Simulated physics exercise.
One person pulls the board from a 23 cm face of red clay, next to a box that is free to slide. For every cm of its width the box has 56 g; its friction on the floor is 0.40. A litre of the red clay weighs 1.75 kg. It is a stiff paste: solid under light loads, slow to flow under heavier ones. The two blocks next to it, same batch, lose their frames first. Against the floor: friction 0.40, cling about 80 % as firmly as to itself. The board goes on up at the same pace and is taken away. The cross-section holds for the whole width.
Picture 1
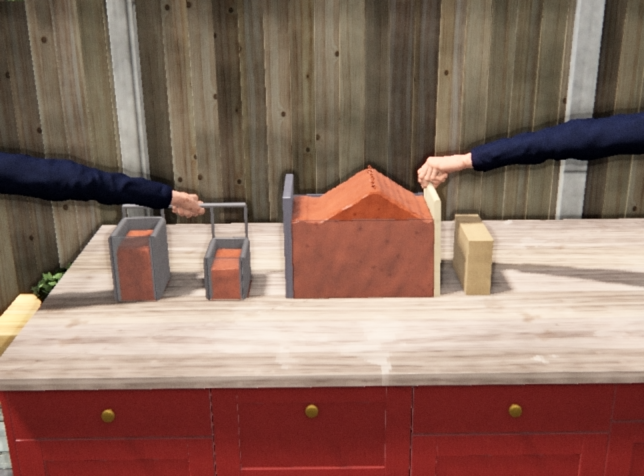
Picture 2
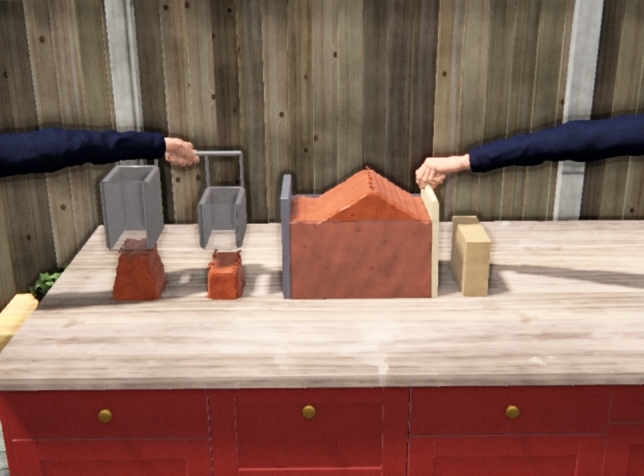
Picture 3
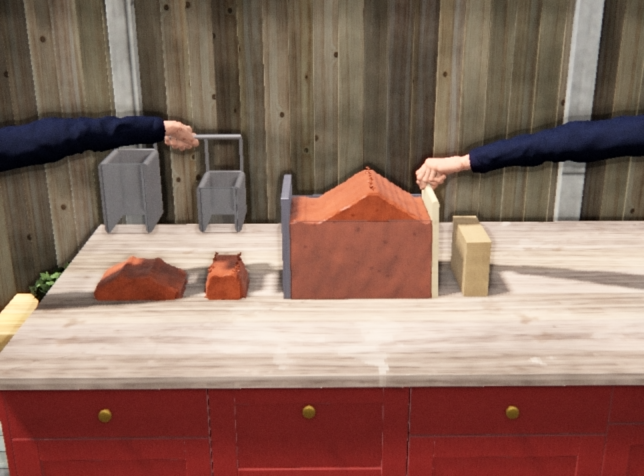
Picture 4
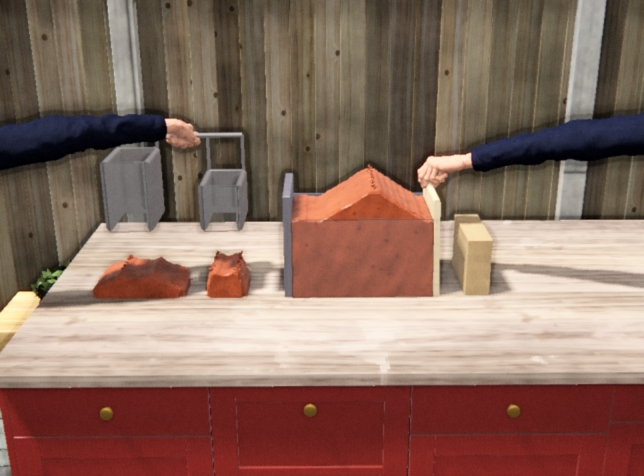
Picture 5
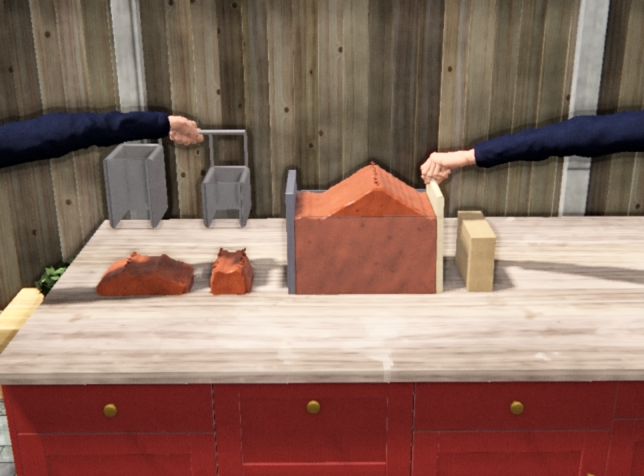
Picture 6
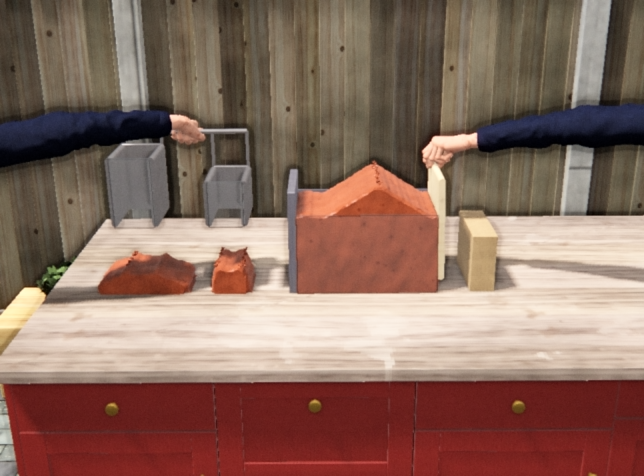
Two grey box molds were lifted off small blocks of red clay at the left, which slumped into low lumps, and then a hand slid the pale board slightly upward beside the large clay block.
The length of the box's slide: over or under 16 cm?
Expect over 16 cm.
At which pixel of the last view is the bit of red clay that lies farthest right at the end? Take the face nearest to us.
At about (564, 282).
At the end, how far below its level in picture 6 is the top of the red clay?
About 9.0 cm.
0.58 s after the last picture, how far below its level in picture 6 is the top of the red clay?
Some 8.0 cm.
Another 0.27 s on from the sixth picture, the box has not moved.
Another 0.58 s on from the sixth picture, the box has been pushed 16 cm.
Another 0.90 s on from the sixth picture, the box has been pushed 26 cm.
Another 1.22 s on from the sixth picture, the box has been pushed 27 cm.
Another 1.27 s on from the sixth picture, at the end, the box has been pushed 27 cm.
